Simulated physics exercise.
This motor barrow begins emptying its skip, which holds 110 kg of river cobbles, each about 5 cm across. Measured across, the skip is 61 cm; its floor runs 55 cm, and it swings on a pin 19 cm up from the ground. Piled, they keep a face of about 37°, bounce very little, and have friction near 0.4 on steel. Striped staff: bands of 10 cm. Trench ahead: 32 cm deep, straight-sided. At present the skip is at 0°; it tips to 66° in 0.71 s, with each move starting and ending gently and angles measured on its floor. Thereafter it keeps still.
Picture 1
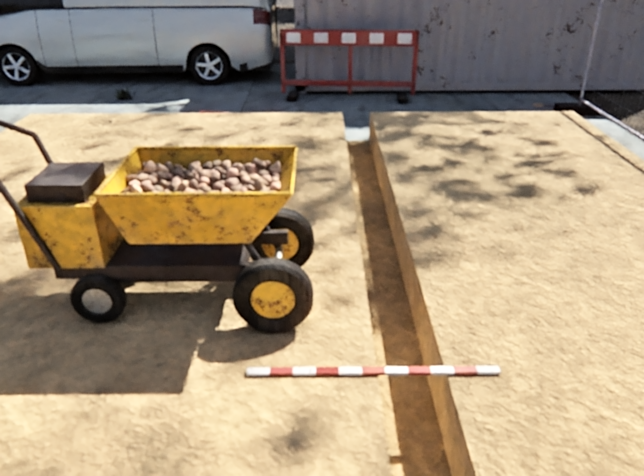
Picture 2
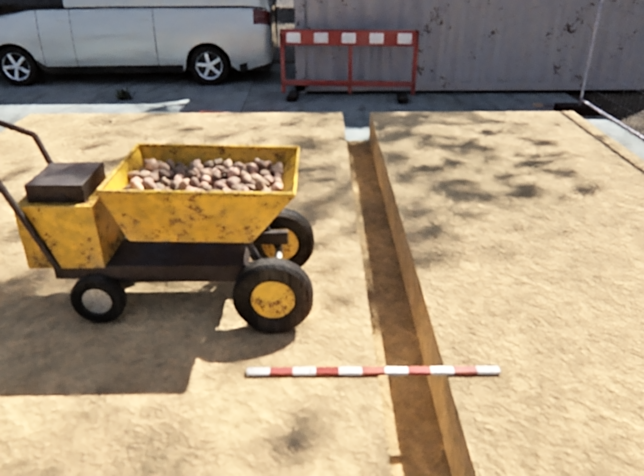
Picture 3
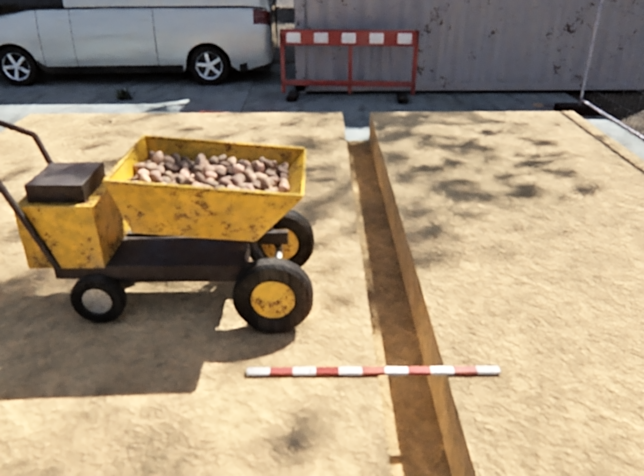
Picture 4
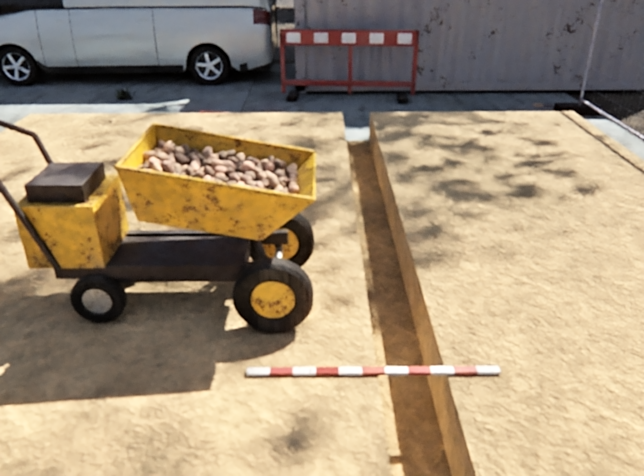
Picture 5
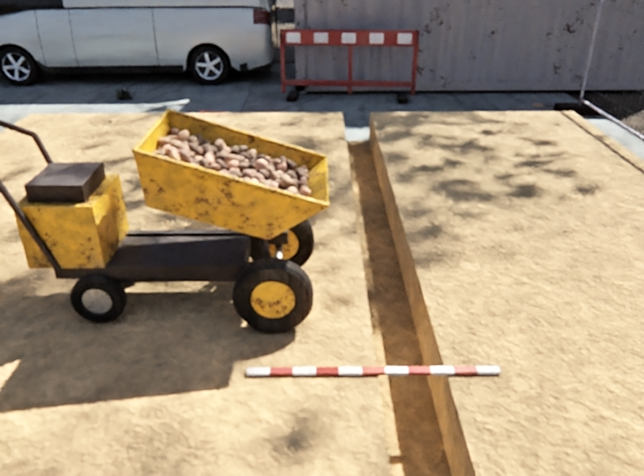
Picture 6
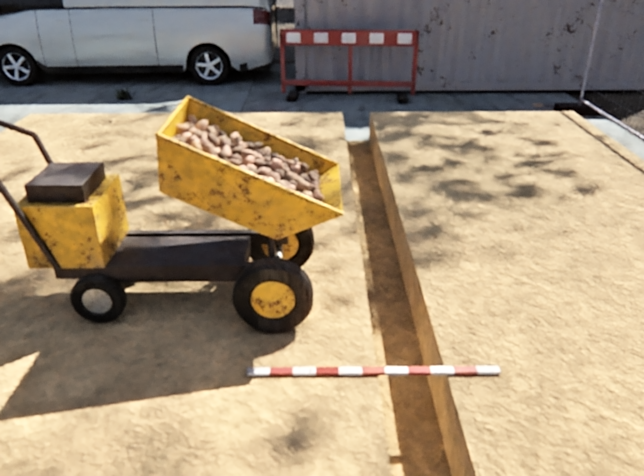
Yellow skip of rounded cobbles on a motor barrow tilting steadily forward to the right, its rear rising, beside a straight-sided trench.
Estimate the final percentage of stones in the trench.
I would say 50 percent.
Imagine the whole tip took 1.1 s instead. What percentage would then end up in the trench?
It would be near 65 percent.
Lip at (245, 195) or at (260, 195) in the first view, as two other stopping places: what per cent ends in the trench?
First some 80, then 75 per cent.
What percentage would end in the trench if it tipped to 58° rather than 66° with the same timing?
Share in trench: Approx. 40%.
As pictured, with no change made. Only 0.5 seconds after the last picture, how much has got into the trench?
Some 15 per cent.
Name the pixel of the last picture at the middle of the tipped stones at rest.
Look at roughly (418, 313).
Then, 0.2 s after the last picture the floor is at 55°, 100 % in the skip; the foremost stones are at (364, 224).
Then, 0.5 s after the last picture the floor is at 66°, 81 % in the skip, 16 % in the trench, 3 % past the trench; the foremost stones are at (442, 285).
Then, 0.9 s after the last picture the floor is at 66°, 29 % in the skip, 22 % in the trench, 48 % past the trench; the foremost stones are at (580, 312).
Then, 2.8 s after the last picture the floor is at 66°, 0 % in the skip, 50 % in the trench, 50 % past the trench; the foremost stones are past the picture's edge.
